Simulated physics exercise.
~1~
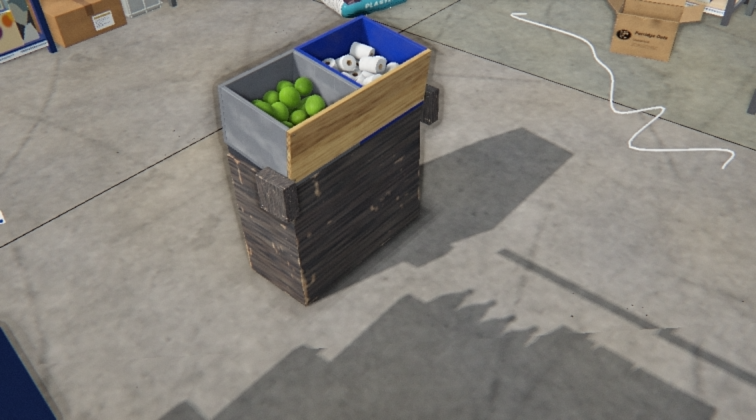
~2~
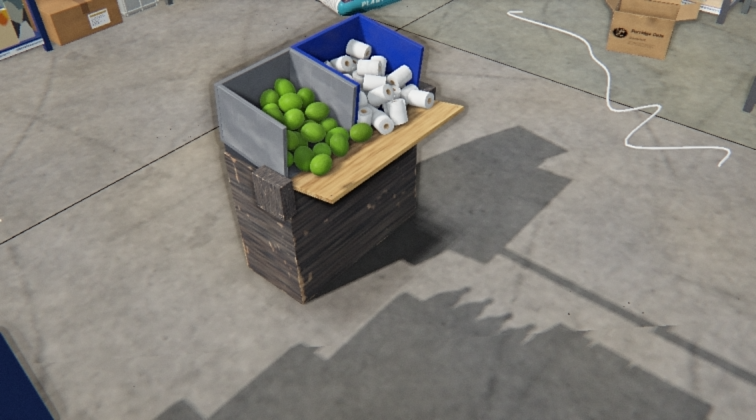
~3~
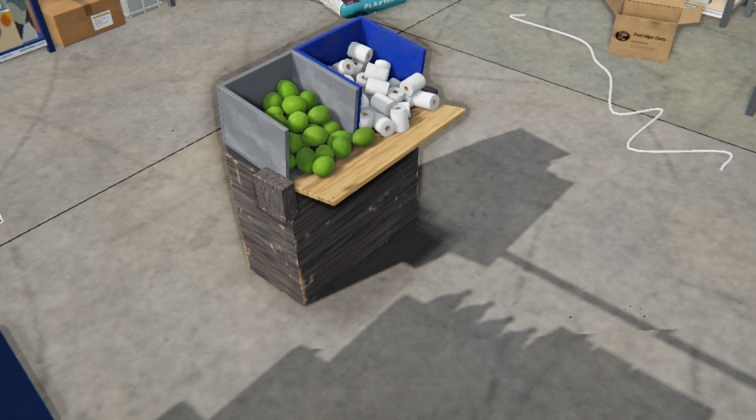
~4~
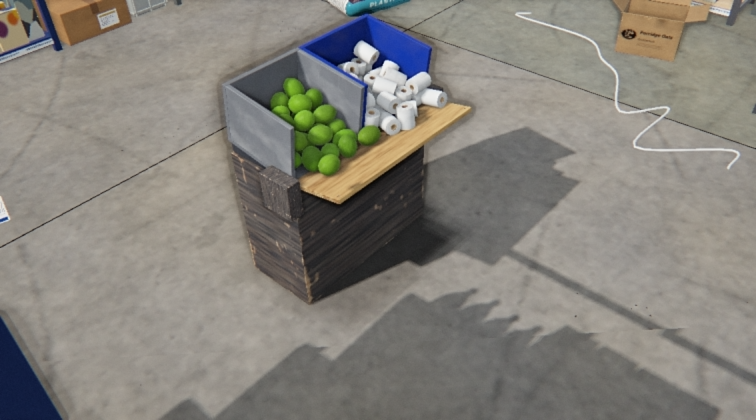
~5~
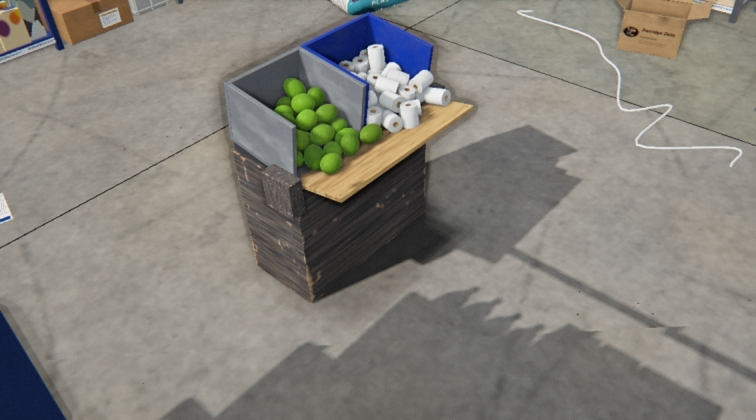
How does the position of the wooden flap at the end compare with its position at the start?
At the start the flap leans upright across the front of the two bins, closing them off. By the end it lies over on its side, lowered outward along the front, with some of the balls and rolls resting on it.
